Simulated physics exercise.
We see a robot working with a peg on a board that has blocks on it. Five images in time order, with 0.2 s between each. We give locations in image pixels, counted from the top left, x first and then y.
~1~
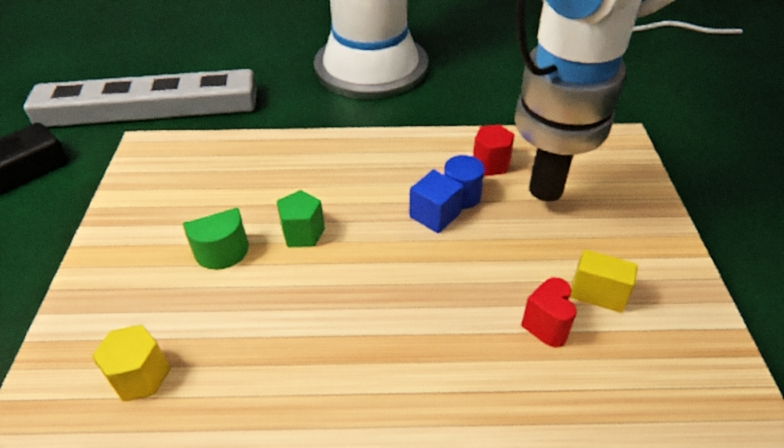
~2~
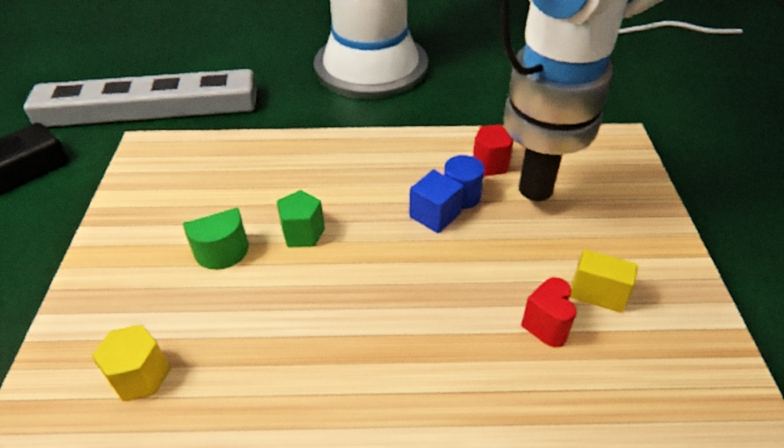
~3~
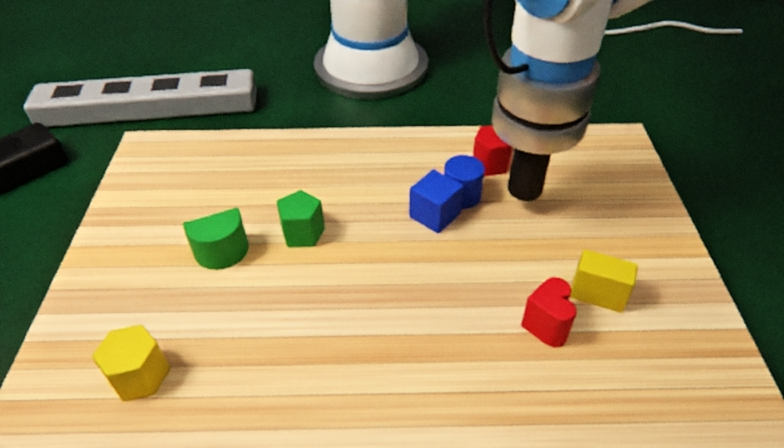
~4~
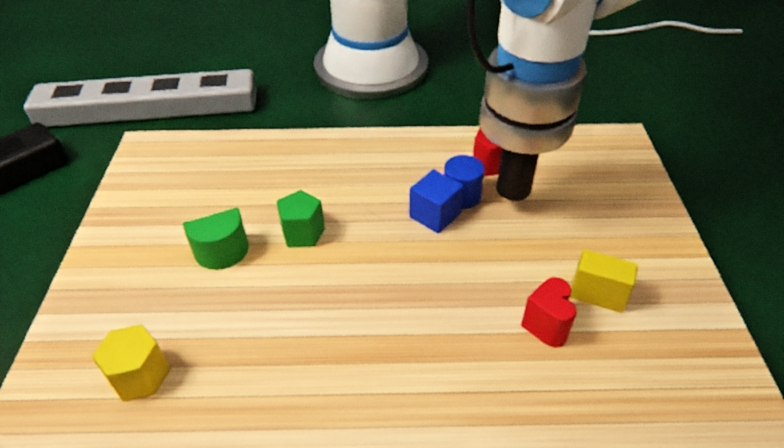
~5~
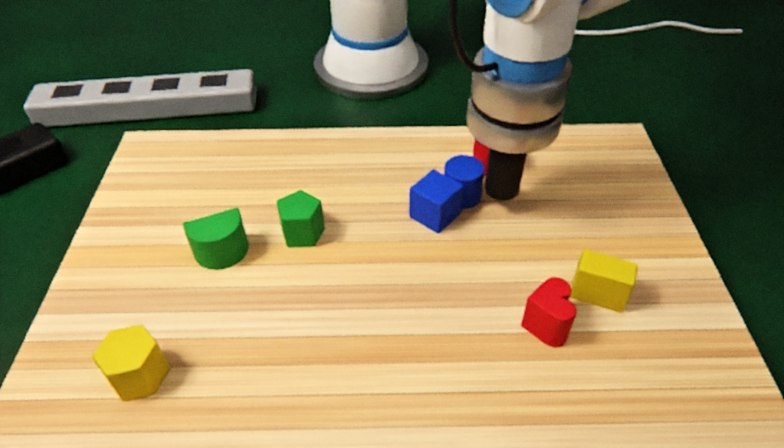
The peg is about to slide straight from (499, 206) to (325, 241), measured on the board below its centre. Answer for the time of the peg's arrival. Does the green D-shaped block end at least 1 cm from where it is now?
In short: Yes.
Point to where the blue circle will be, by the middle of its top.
By then it is at (437, 163).
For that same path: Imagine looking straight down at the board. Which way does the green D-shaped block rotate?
Against the clock.
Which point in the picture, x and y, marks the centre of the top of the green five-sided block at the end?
So, by the moment the path ends, you'll find the top centre of the green five-sided block at (242, 207).
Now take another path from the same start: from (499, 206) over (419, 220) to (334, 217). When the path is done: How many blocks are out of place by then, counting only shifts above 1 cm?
When the path ends, I think you'll find three or more blocks out of place by more than 1 cm.
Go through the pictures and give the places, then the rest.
In the first picture, peg's lower end (546, 190); green D-shaped block (213, 225); green five-sided block (298, 205); blue square piece (437, 186); blue circle (465, 167).
In the second picture, peg (536, 190); blocks still.
In the third picture, peg (525, 190); blocks still.
In the fourth picture, peg (514, 190); blocks still.
In the fifth picture, peg (502, 189); green D-shaped block (213, 225); green five-sided block (298, 205); blue square piece (437, 186); blue circle (465, 167).
On the path given first. One third of the way, peg (442, 200); blue square piece (399, 193); blue circle (437, 163).
Two thirds of the way, peg (383, 212); green five-sided block (291, 205); blue square piece (337, 205); blue circle (437, 163).
At the end, peg (322, 224); green D-shaped block (198, 226), turned 30° anticlockwise; green five-sided block (242, 207), turned 75° clockwise; blue square piece (276, 224), turned 30° anticlockwise; blue circle (437, 163).
